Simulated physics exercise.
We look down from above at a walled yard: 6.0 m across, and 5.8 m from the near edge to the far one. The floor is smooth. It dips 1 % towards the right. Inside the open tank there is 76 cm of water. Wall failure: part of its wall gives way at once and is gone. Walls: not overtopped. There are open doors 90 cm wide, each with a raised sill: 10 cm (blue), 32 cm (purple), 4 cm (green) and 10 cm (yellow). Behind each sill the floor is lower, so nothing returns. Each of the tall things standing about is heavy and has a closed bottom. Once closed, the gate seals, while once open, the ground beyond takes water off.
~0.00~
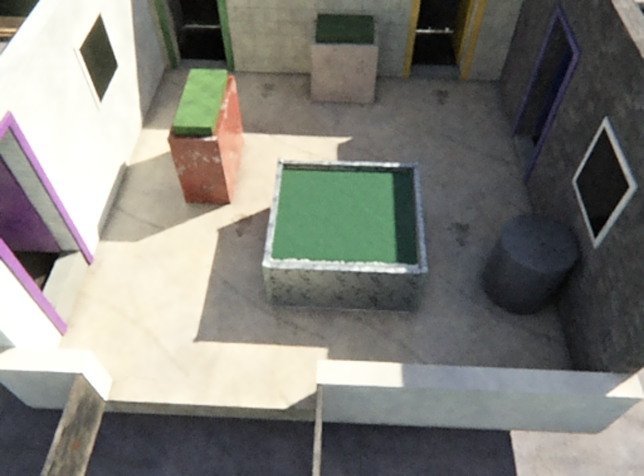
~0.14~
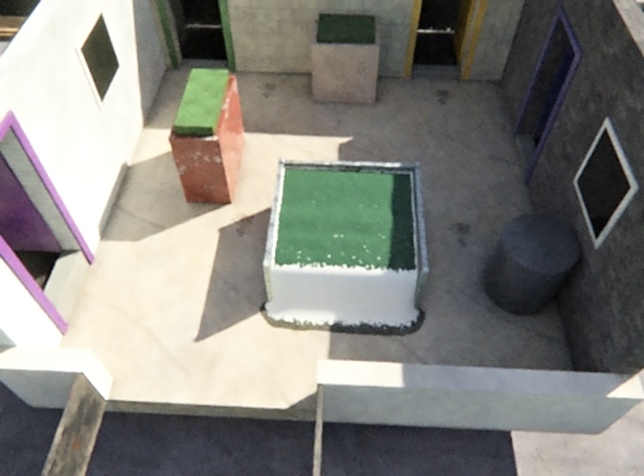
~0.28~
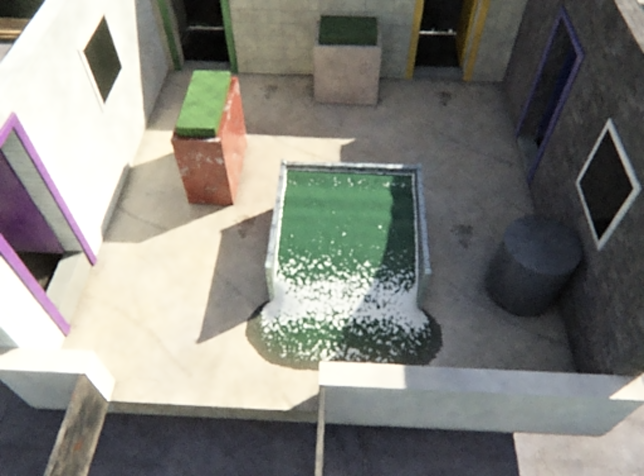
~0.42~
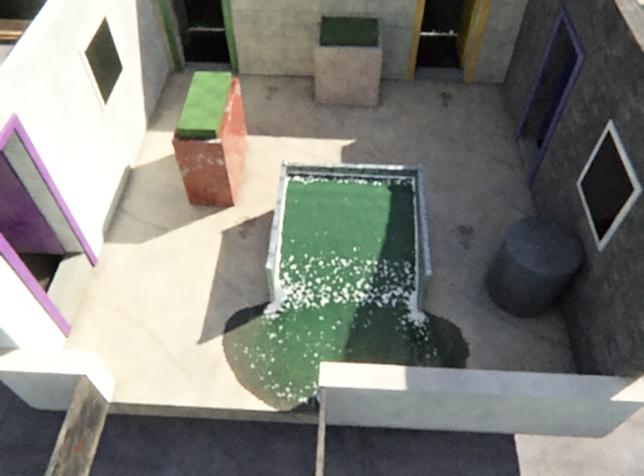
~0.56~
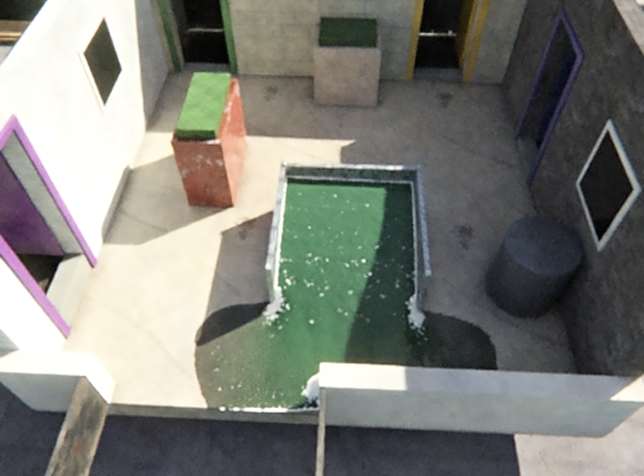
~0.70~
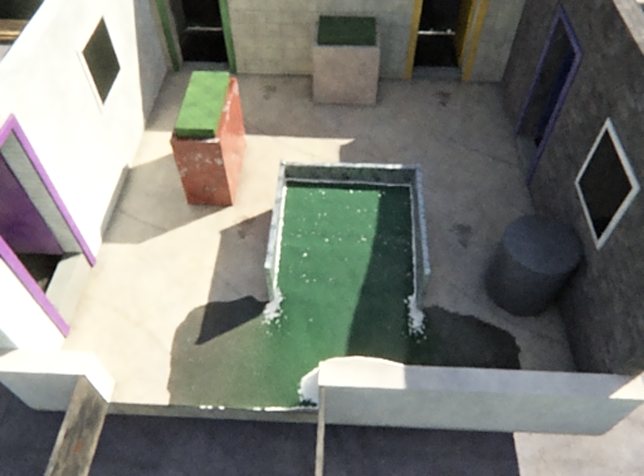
In a walled yard seen from above, a square open tank of green water stands still among blocks and a dark round drum. Its near wall vanishes and water pours out in white froth, then spreads green across the floor to both sides and reaches the low near wall.
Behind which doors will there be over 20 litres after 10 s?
My prediction: Blue door: Within the allowance, purple door: Within the allowance, green door: Within the allowance, yellow door: Within the allowance.
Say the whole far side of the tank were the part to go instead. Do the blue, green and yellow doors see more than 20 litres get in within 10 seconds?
So blue ends up short of it, green past the limit, yellow past the limit.
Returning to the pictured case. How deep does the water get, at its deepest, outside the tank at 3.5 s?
About 28 cm at most.
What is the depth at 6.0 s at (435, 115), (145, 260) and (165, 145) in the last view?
2, 2 and 1 cm, respectively.
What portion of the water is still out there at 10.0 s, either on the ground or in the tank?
Near 52 in a hundred is still there.
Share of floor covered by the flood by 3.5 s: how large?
Near 30 per cent is wet.
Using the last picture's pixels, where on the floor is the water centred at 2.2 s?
Pixel position near (388, 323).
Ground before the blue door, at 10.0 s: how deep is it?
About 6.0 cm.
After 1.4 s water covers 15 % of the floor and is deepest (46 cm) near (355, 392); blue door not reached, purple door not reached, green door not reached, yellow door not reached.
After 2.2 s water covers 20 % of the floor and is deepest (47 cm) near (561, 372); blue door not reached, purple door not reached, green door not reached, yellow door not reached.
After 3.5 s water covers 30 % of the floor and is deepest (28 cm) near (554, 343); blue door not reached, purple door 6 cm at the sill, 0 L in, green door not reached, yellow door not reached.
After 6.0 s water covers 60 % of the floor and is deepest (14 cm) near (484, 96); blue door 7 cm at the sill, 0 L in, purple door 3 cm at the sill, 0 L in, green door not reached, yellow door 9 cm at the sill, 0 L in.
After 10.0 s water covers 80 % of the floor and is deepest (8 cm) near (503, 314); blue door 6 cm at the sill, 0 L in, purple door 2 cm at the sill, 0 L in, green door 1 cm at the sill, 0 L in, yellow door 6 cm at the sill, 0 L in.
